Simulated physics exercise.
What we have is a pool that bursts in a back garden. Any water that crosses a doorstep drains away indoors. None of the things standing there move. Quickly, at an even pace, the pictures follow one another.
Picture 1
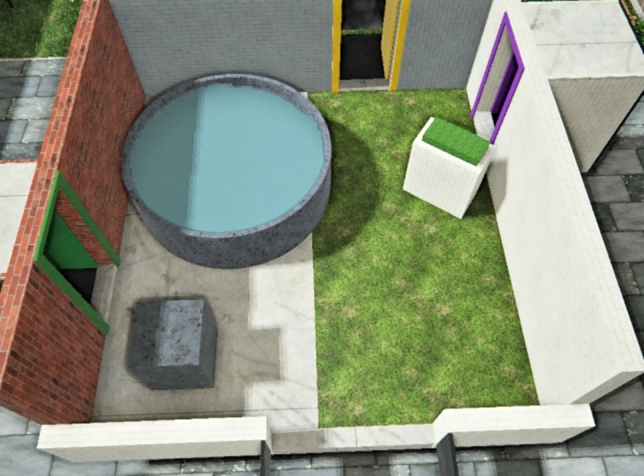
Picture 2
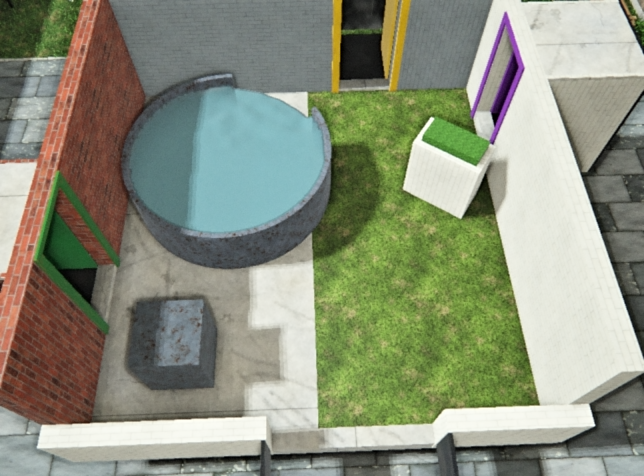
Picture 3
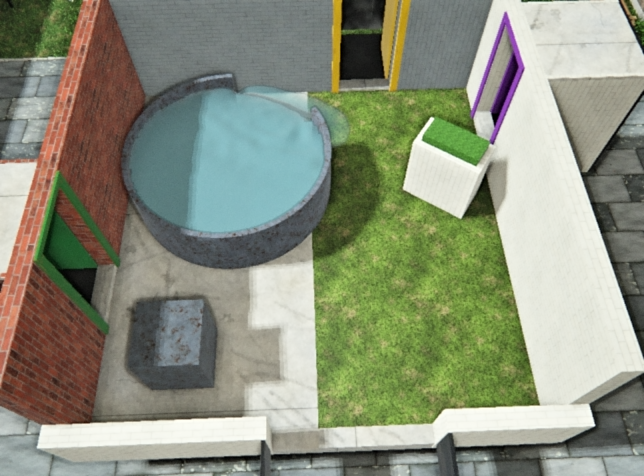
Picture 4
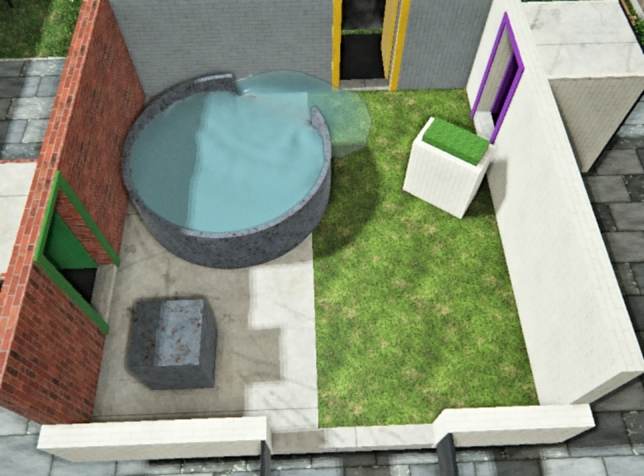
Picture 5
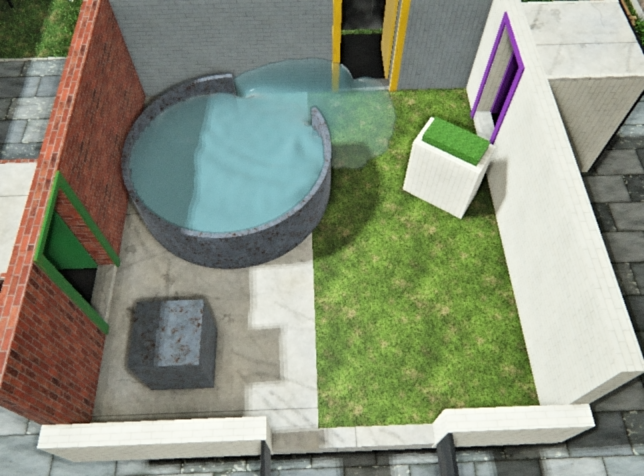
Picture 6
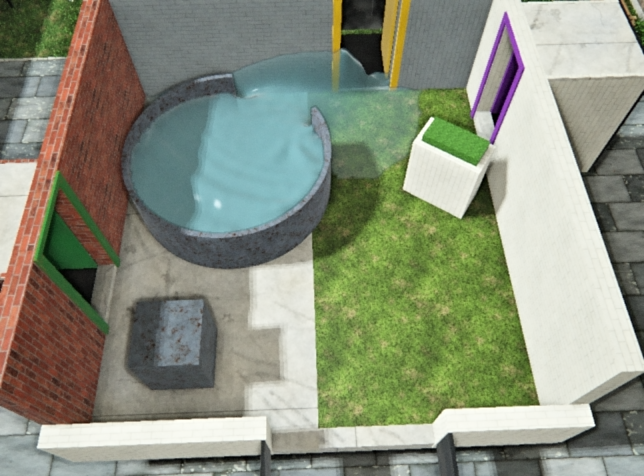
A large round grey tank of blue water stands in a walled back garden, seen from high above. A green-edged opening in red brick and a grey block are at left, with lawn, a grass-topped white block and a purple-edged opening at right. The tank's far side breaks open, and water pours through the gap, spreading rightward across the grass past the yellow-edged doorway to the white block.
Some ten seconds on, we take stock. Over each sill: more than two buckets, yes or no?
Green door: No, not more; purple door: Yes, more; yellow door: Yes, more.
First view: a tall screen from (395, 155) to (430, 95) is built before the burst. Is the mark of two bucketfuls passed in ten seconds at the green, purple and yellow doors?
The green door remains under the limit, the purple door remains under the limit, the yellow door exceeds the limit.
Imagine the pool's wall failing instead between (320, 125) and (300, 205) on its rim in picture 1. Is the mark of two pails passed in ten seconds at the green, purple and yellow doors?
I reckon the green door will get past the mark, the purple door will get past the mark, and the yellow door will get past the mark.
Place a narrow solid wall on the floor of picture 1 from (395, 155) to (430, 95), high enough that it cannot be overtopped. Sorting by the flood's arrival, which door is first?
First: The yellow one.
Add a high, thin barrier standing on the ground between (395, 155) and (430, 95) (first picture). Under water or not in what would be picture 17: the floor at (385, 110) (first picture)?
Submerged.
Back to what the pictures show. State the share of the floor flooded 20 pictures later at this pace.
I'd say 65 per cent.
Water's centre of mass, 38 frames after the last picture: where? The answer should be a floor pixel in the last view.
Roughly at (304, 187).
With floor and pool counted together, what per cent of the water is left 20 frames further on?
My reading is around 90 percent.
A moment on, water covers 25 % of the floor; the green door not reached, the purple door not reached, the yellow door far over two buckets in.
Next, water covers 35 % of the floor; the green door wet at the sill, nothing in, the purple door over two buckets in, the yellow door far over two buckets in.
Then, water covers 65 % of the floor; the green door wet at the sill, nothing in, the purple door far over two buckets in, the yellow door far over two buckets in.
Later, water covers 95 % of the floor; the green door wet at the sill, nothing in, the purple door far over two buckets in, the yellow door far over two buckets in.
In the end, water covers 100 % of the floor; the green door wet at the sill, nothing in, the purple door far over two buckets in, the yellow door far over two buckets in.
